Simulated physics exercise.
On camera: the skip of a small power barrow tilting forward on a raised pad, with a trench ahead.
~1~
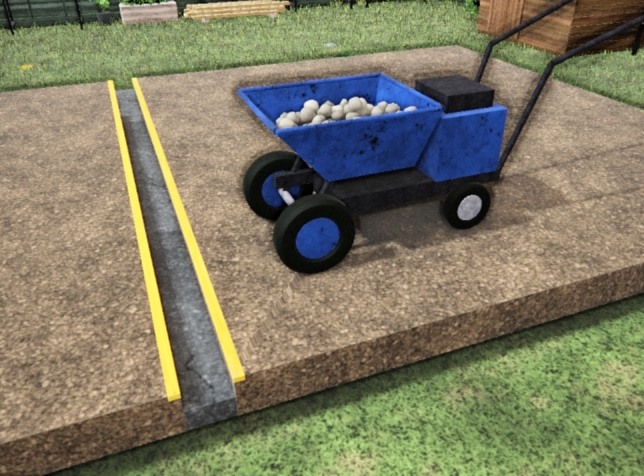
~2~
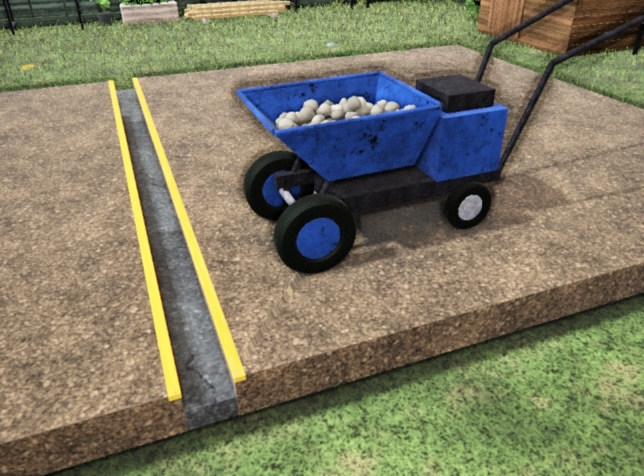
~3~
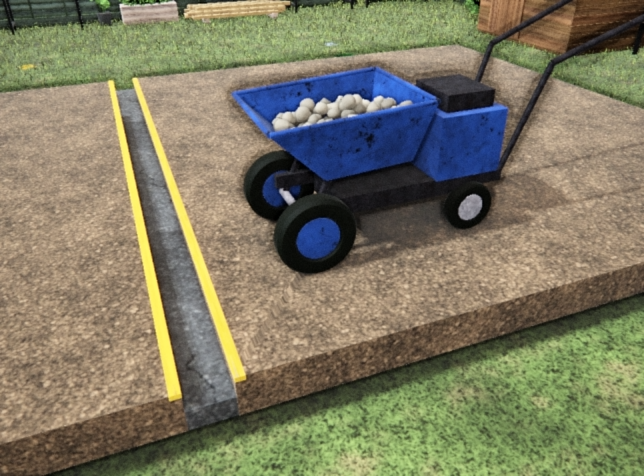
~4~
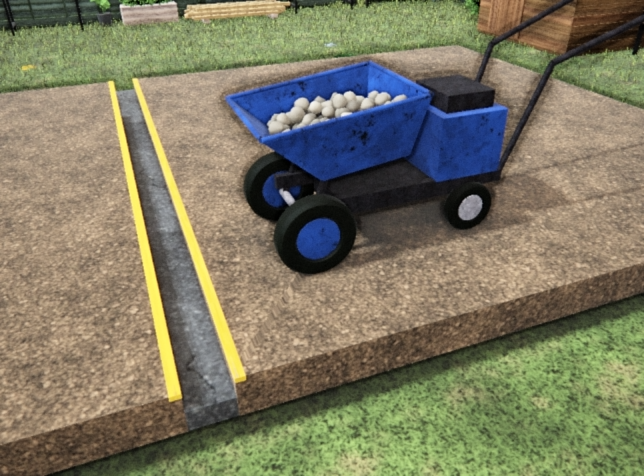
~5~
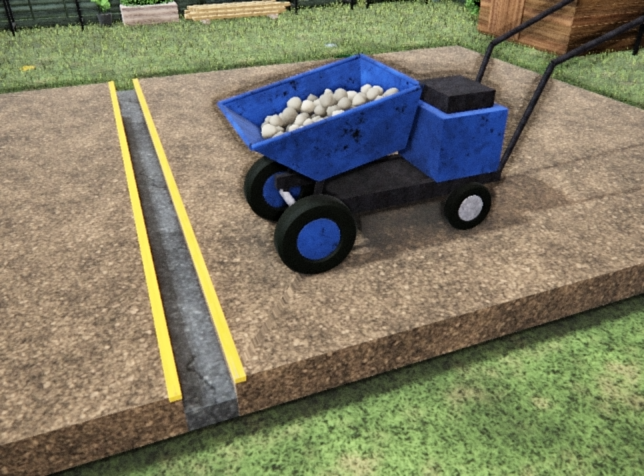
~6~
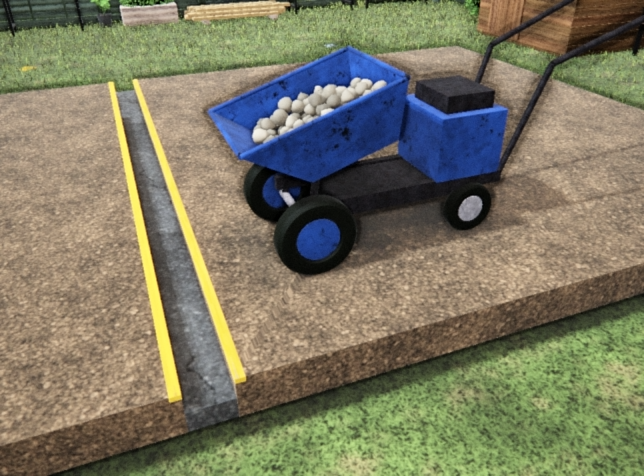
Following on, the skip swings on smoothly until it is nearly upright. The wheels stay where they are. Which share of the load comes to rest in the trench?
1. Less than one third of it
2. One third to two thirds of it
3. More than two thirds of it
Answer: 2.
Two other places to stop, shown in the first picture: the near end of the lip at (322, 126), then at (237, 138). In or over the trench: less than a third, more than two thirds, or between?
Okay, the first stop comes out as one to two thirds and the second as under a third.
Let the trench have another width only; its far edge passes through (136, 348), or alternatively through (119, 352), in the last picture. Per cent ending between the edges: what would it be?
You'd get 80 % in the first case and 90 % in the second.
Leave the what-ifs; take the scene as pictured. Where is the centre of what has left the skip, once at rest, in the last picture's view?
Close to (160, 269) in the last picture.
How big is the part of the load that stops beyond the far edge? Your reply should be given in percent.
Roughly 40 per cent of the load.
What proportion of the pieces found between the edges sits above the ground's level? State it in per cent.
30 per cent or so.
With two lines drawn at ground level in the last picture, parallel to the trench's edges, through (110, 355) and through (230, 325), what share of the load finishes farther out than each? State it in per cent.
The first comes to 10 per cent, the second to 90 per cent.
Shortly afterwards, skip tipped steeply; the whole lot in the skip.
Next, skip tipped right over; the bulk in the skip; near a quarter in or heaped over the trench; a little beyond it.
Some moments later, skip tipped right over; a little in the skip; near half in or heaped over the trench; near a third beyond it.
In the end, skip tipped right over; a little in the skip; near half in or heaped over the trench; near a third beyond it.
